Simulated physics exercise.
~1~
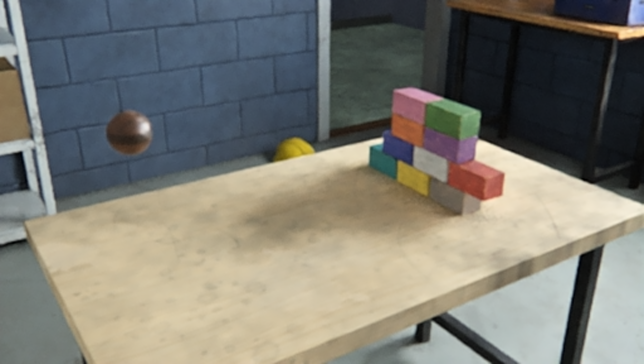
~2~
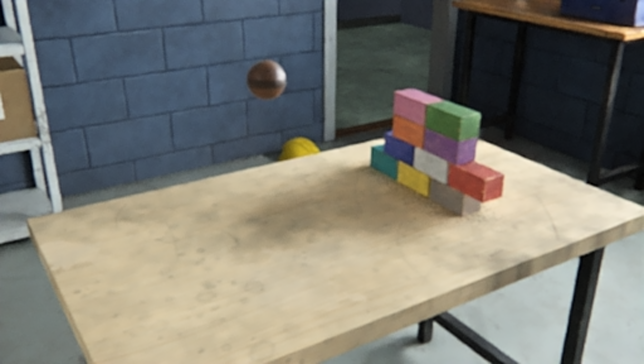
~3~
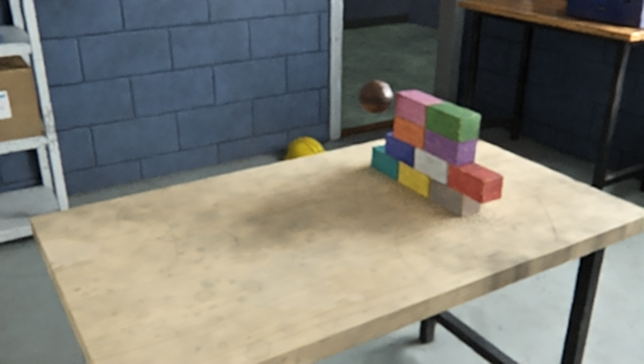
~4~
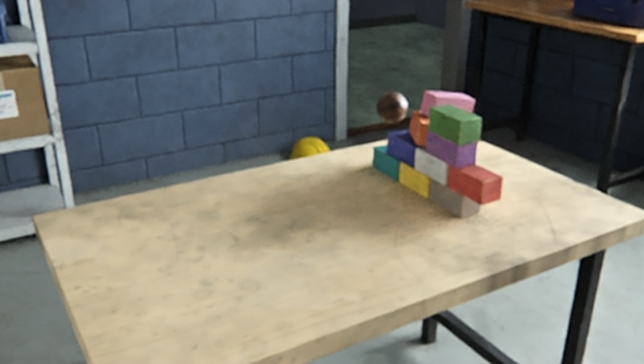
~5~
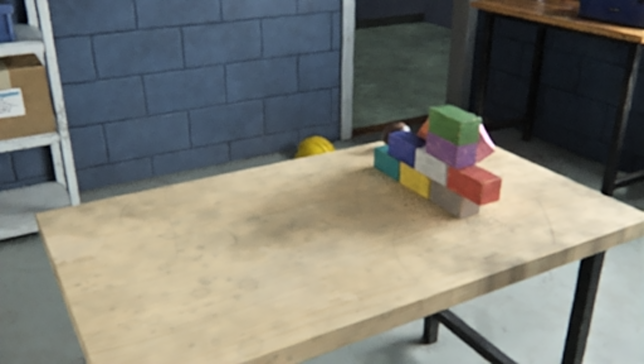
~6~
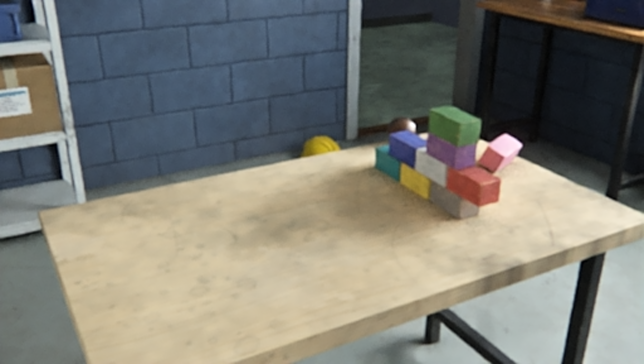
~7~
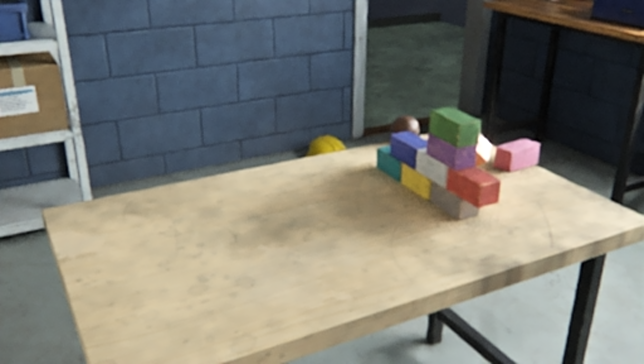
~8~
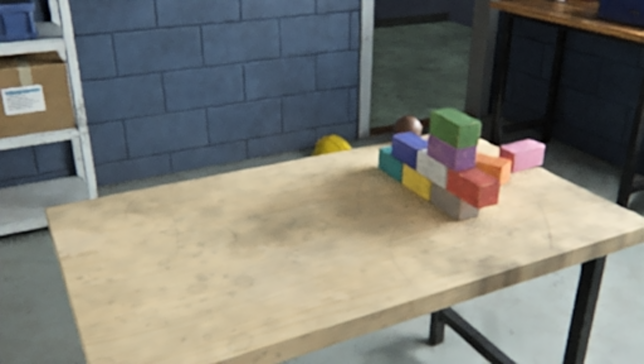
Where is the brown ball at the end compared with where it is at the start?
At the start the brown ball is in the air on the left, well away from the stack. At the end it is over on the right, low down and partly hidden behind the stack of blocks.
In a room with blue block walls, a pale wooden table is seen from above one side as the view drifts slightly sideways. A stepped stack of coloured blocks stands toward the right, with pink and green on top, while a brown ball flies in from the left. The ball reaches the upper back of the stack, and the pink and orange blocks shift and tip. Pink tumbles off to the right, and orange drops behind the stack. Finally, both lie on the table to the right, the ball sits behind the stack, and the other blocks remain stacked with green on top.
